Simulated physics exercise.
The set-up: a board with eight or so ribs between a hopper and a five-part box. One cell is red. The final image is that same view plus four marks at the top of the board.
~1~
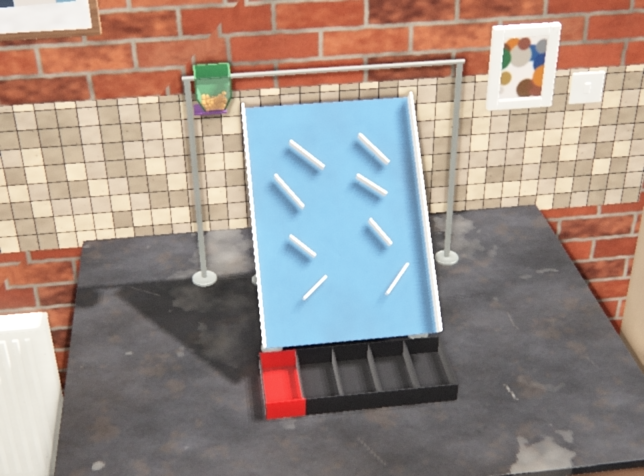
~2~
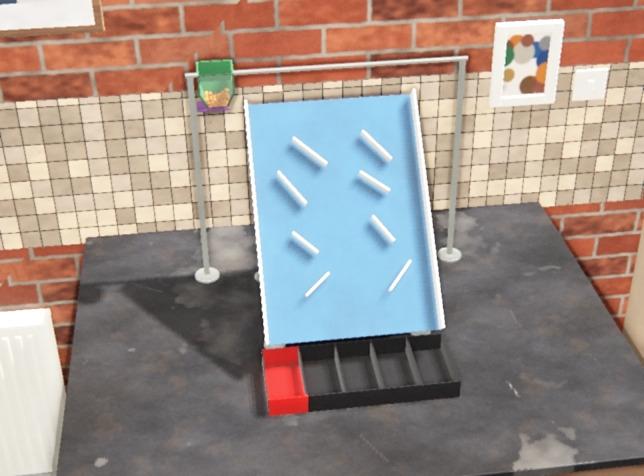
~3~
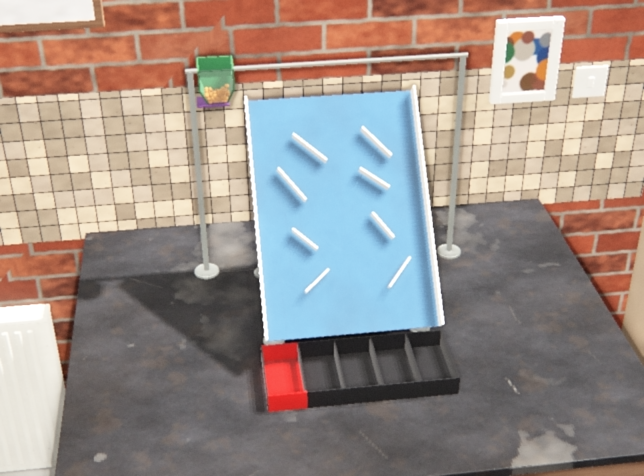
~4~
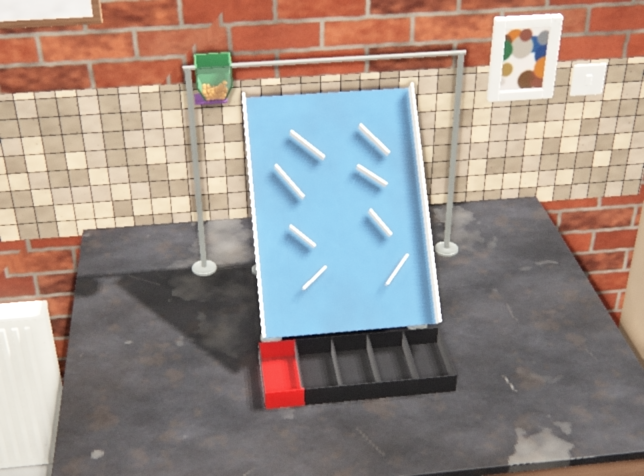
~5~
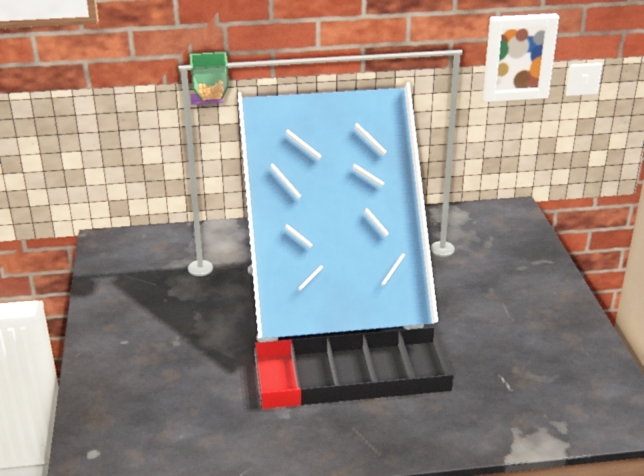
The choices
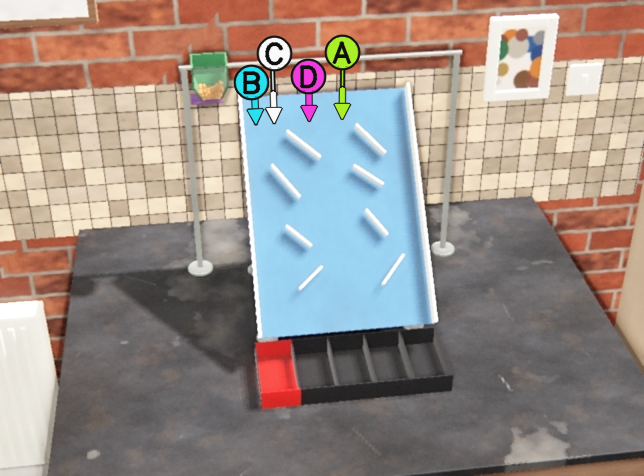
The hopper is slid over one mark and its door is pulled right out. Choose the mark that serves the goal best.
It is B.
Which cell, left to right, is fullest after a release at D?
The fourth.
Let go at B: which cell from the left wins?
It is the first one.
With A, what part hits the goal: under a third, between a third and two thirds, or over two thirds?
Mark A gives under a third.
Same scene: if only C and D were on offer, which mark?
The answer is C.
On the marked copy, mark A meets the board at (342, 113); mark B meets the board at (255, 118); mark C meets the board at (274, 117); mark D meets the board at (309, 115).
If A is chosen, a small part in the red cell, about a third in other cells, about half outside the box.
If B is chosen, about two thirds in the red cell, a small part in other cells, about a quarter outside the box.
If C is chosen, about a quarter in the red cell, about a third in other cells, about half outside the box.
If D is chosen, none in the red cell, about half in other cells, about half outside the box.
